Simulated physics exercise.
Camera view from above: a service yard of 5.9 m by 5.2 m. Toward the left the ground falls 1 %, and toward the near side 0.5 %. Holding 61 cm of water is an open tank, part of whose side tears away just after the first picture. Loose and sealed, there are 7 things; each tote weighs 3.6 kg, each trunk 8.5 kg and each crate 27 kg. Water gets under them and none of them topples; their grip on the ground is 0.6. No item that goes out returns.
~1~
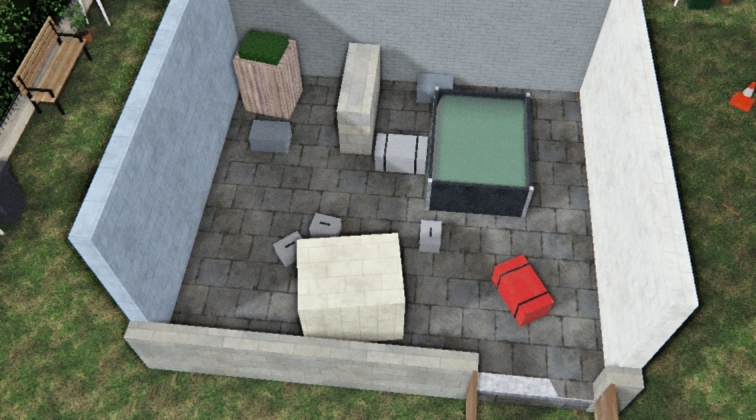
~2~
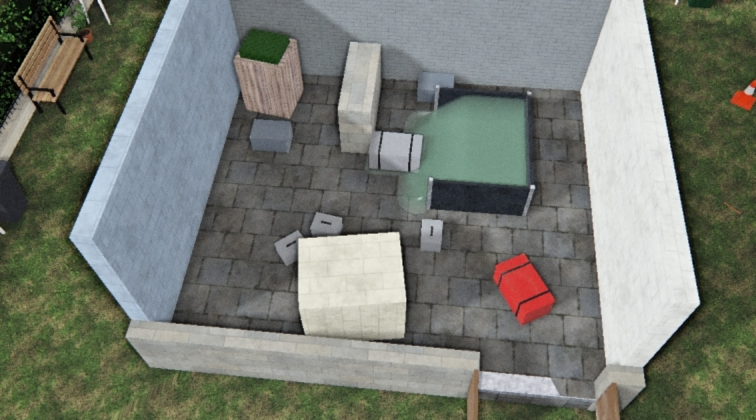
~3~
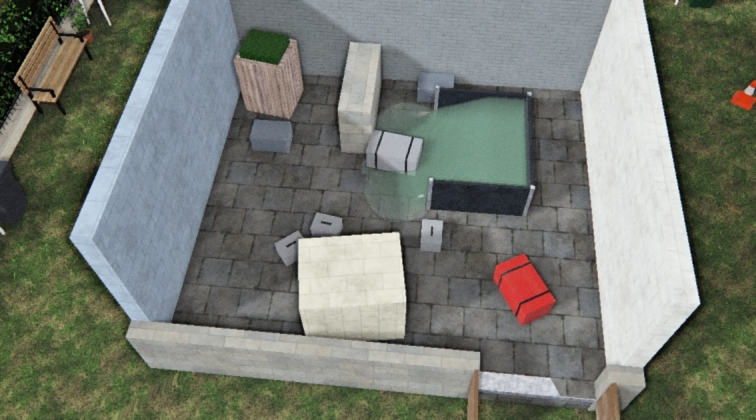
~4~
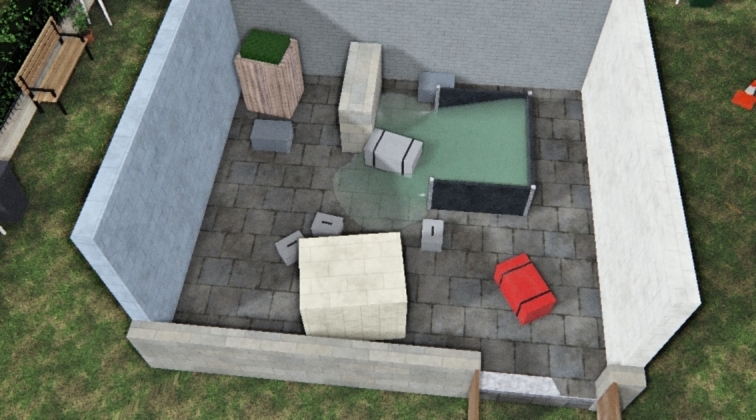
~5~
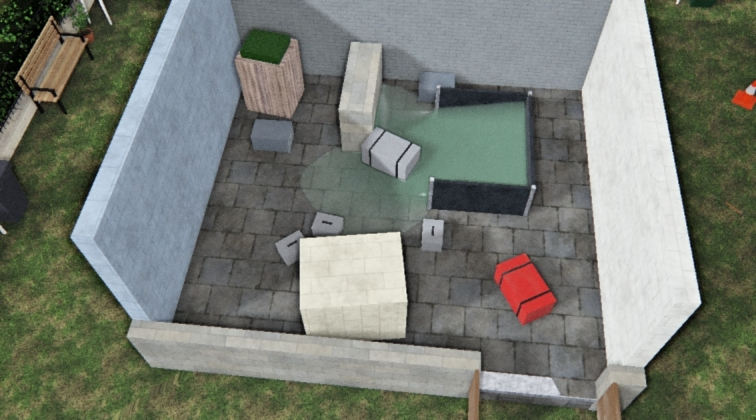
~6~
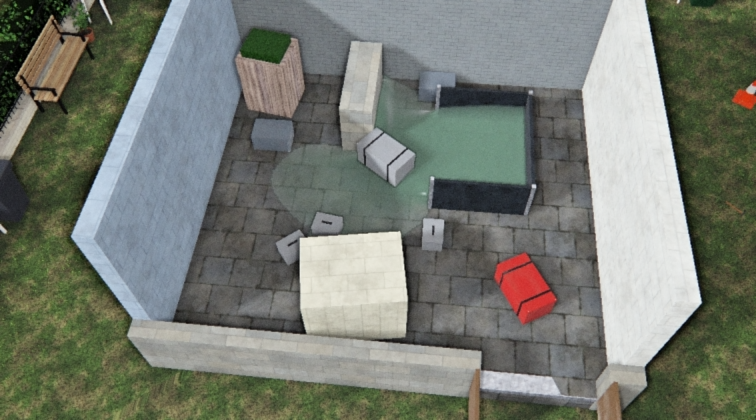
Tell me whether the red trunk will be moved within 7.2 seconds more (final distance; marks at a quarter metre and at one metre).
Observation: Red trunk moves only moderately.
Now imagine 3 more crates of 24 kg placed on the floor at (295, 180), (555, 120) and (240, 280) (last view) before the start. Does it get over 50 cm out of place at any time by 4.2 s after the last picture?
Note, same order as listed: Beyond the limit, inside the limit, beyond the limit.
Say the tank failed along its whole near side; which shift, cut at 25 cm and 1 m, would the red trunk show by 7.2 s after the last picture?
Result: The red trunk goes a long way.
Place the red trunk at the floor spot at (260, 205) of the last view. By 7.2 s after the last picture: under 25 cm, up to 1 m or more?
Put there, it goes a little way.
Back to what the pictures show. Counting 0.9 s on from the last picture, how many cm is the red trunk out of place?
Displacement near 0 cm.
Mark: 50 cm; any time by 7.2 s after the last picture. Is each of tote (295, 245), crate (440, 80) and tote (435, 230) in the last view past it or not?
In sequence - crossed the line; crossed the line; stayed below the line.
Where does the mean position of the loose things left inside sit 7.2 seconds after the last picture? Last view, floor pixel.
Mean position: Approximately (349, 215).
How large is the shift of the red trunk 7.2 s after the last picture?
About 60 cm.
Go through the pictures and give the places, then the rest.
In the first frame, the red trunk at (524, 284) rests on the ground; 2.5 m2 under water; 0 of 7 have shifted.
In the second frame, the red trunk at (526, 283), on the bottom; water covers 3.5 m2; 1 of 7 have shifted.
In the third frame, the red trunk at (526, 283) rests on the ground; water covers 4.6 m2; 1 of 7 have shifted.
In the fourth frame, the red trunk at (526, 283), on the bottom; water covers 5.6 m2; 1 of 7 have shifted.
In the fifth frame, the red trunk at (527, 282), on the bottom; water covers 6.6 m2; 1 of 7 have shifted.
In the sixth frame, the red trunk at (527, 282), on the bottom; water covers 7.6 m2; 1 of 7 have shifted.
Then, 0.9 s after the last picture the red trunk is near (527, 282), 0.0 m from its start, aground; 0 of 7 are out; 2 afloat.
Then, 2.8 s after the last picture the red trunk is near (527, 282), 0.0 m from its start, aground; 0 of 7 are out; 3 afloat.
Then, 4.8 s after the last picture the red trunk is near (526, 283), 0.0 m from its start, afloat; 0 of 7 are out; 4 afloat.
Then, 7.2 s after the last picture the red trunk is near (491, 303), 0.6 m from its start, afloat; 0 of 7 are out; 4 afloat.
